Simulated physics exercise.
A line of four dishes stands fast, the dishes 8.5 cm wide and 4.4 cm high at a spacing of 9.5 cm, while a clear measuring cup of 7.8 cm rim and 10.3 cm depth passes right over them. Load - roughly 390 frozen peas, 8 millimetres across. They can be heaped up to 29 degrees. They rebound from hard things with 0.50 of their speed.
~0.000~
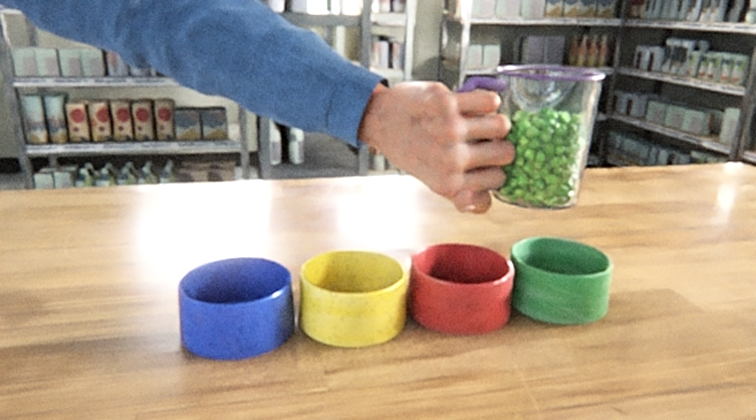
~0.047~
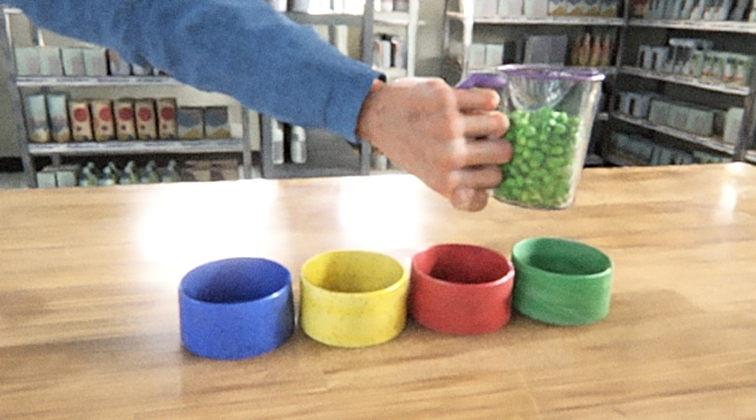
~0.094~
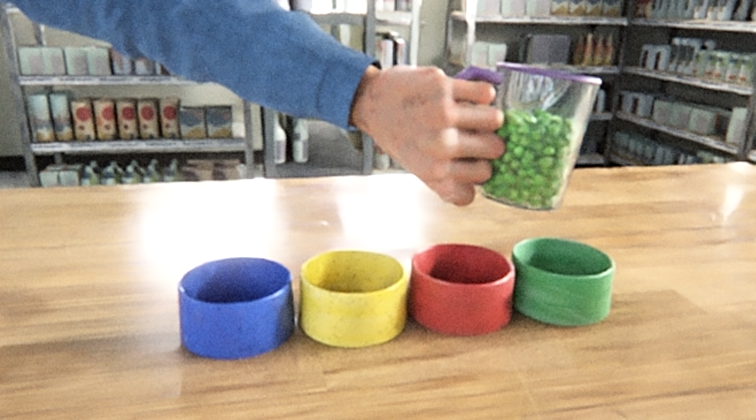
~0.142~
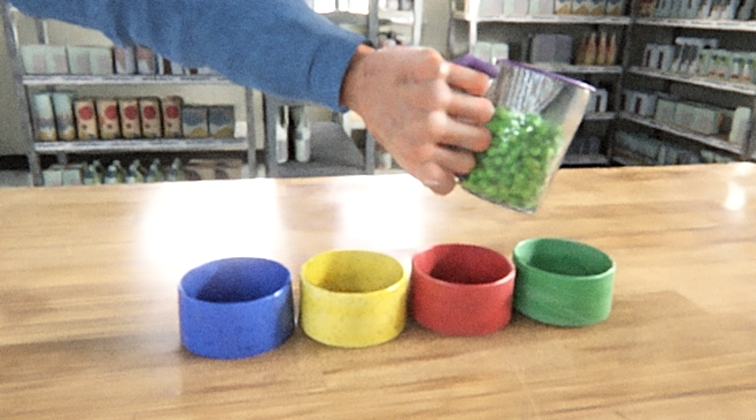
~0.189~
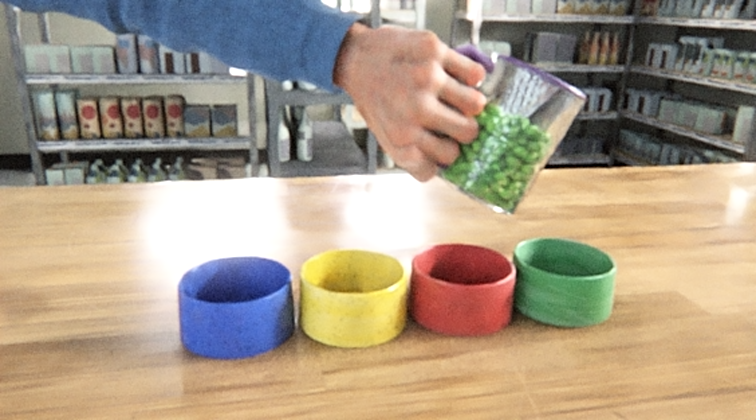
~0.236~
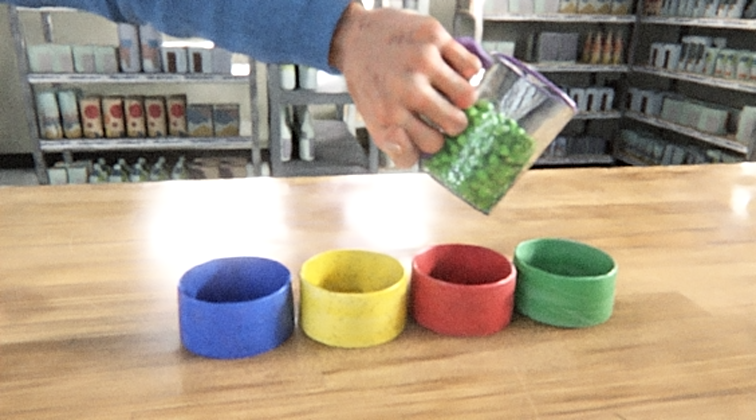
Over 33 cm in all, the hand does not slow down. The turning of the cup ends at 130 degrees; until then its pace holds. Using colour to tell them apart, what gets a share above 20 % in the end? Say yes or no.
Red: No, blue: No, green: No, yellow: Yes, counter: No.
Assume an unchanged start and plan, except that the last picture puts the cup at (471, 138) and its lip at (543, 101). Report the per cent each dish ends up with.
Red 0; blue 80; green 0; yellow 0.
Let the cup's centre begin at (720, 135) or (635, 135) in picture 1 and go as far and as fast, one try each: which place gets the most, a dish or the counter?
The winner: Green, then red.
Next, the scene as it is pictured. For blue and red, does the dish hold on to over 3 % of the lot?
Blue: False; red: True.
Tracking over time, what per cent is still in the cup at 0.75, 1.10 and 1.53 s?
In turn: 65, 0, 0.
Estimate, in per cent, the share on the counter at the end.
About 10 per cent.
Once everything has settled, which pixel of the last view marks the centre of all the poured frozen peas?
(357, 292) or so.
Then, at 0.75 s, tilt 129 degrees; cup holds 65 %, red 5 %, yellow 20 %.
After 1.10 s, tilt 130 degrees; cup holds 0 %, red 5 %, yellow 85 %.
After 1.53 s, tilt 130 degrees; cup holds 0 %, red 5 %, yellow 85 %.
By 1.8 s all is still; red 5 %, blue 0 %, green 0 %, yellow 85 %, counter 10 %.
